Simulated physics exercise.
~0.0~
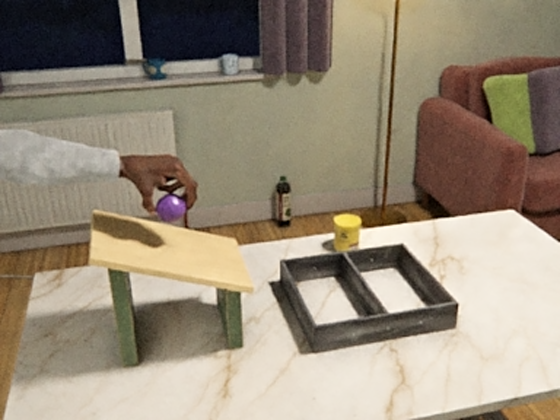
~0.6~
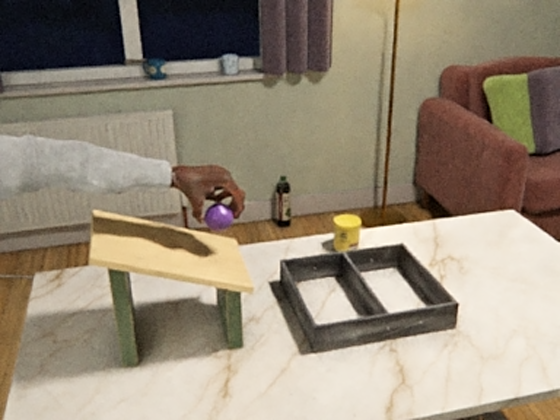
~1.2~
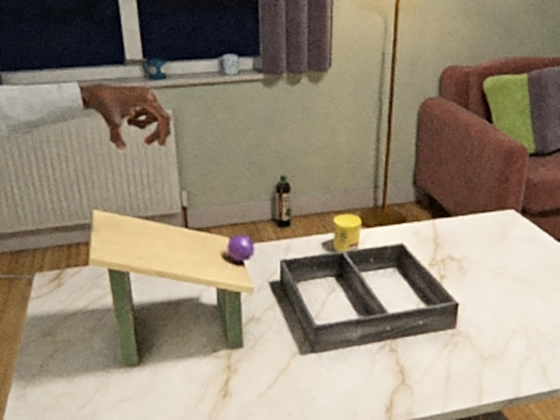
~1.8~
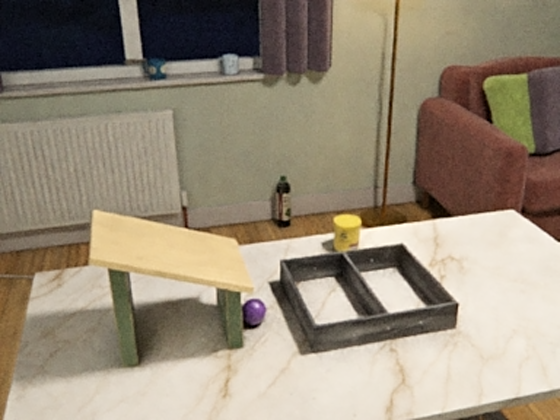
On a marble-topped table in a living room, a hand held a small purple ball over a sloping wooden board, moved it right and let go near the low end, and it dropped off, ending beside the ramp, outside the dark tray.
